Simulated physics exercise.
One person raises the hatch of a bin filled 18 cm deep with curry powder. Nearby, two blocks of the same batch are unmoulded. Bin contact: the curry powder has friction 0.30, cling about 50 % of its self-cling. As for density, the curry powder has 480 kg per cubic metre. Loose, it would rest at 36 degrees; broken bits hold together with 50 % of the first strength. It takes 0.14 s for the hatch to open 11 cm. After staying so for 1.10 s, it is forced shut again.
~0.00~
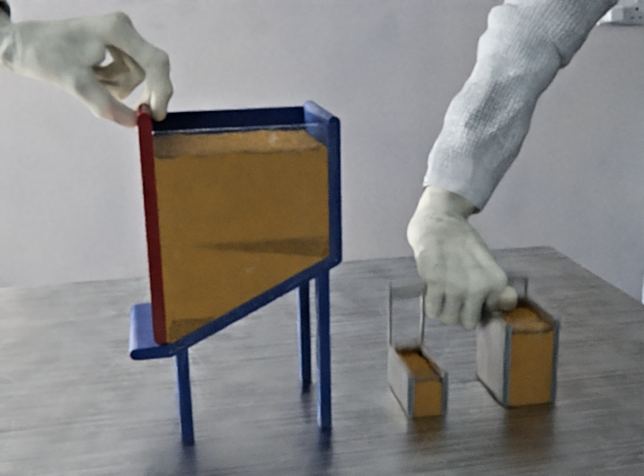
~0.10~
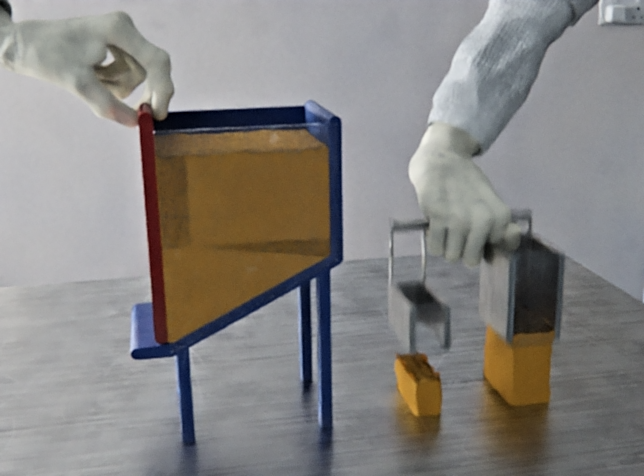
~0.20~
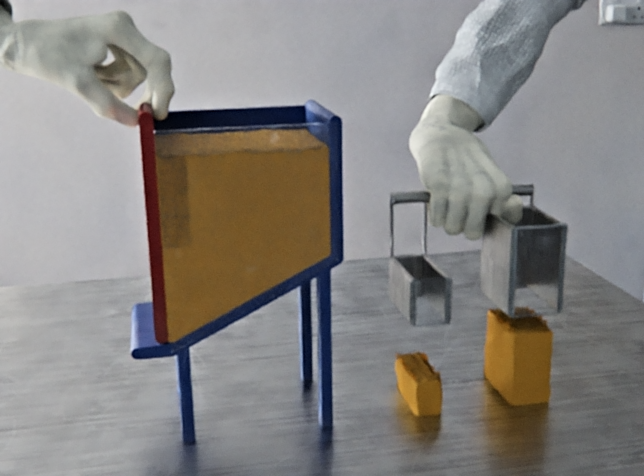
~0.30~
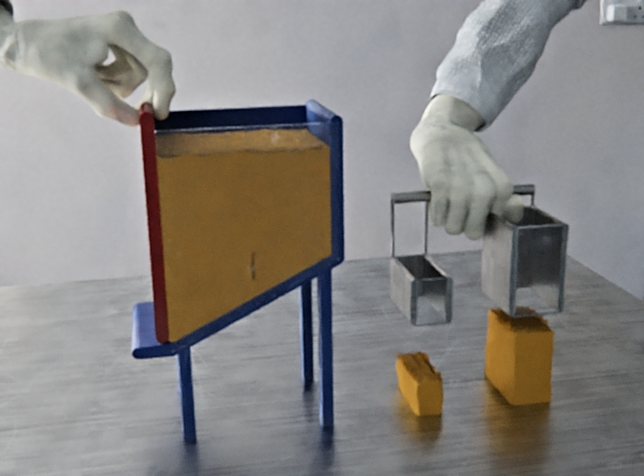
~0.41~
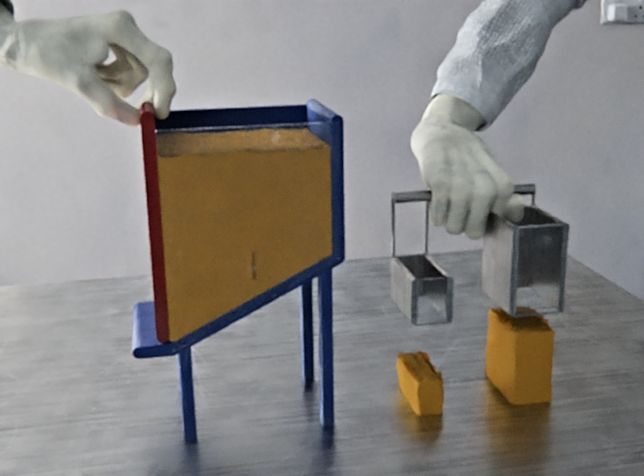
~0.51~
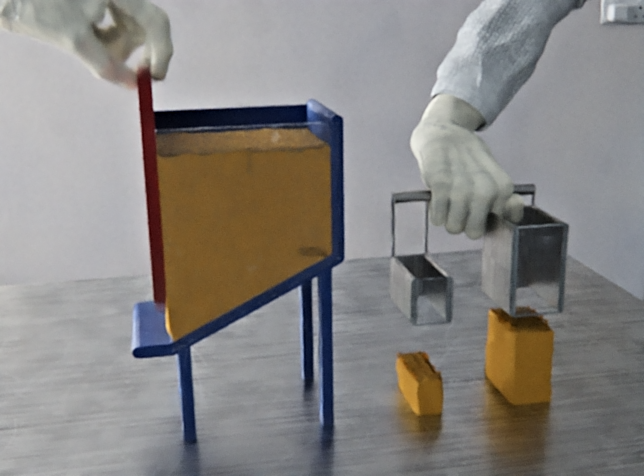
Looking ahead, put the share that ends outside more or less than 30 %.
The amount that gets out is lower than 30 per cent.
After 0.80 s, the hatch is 11 cm open and 0 % is out.
After 1.15 s, the hatch is 11 cm open and 0 % is out.
After 1.49 s, the hatch is 11 cm open and 0 % is out.
After 1.84 s, the hatch is 2.6 cm open and 2 % is out.
After 2.12 s, the hatch is shut and 3 % is out.
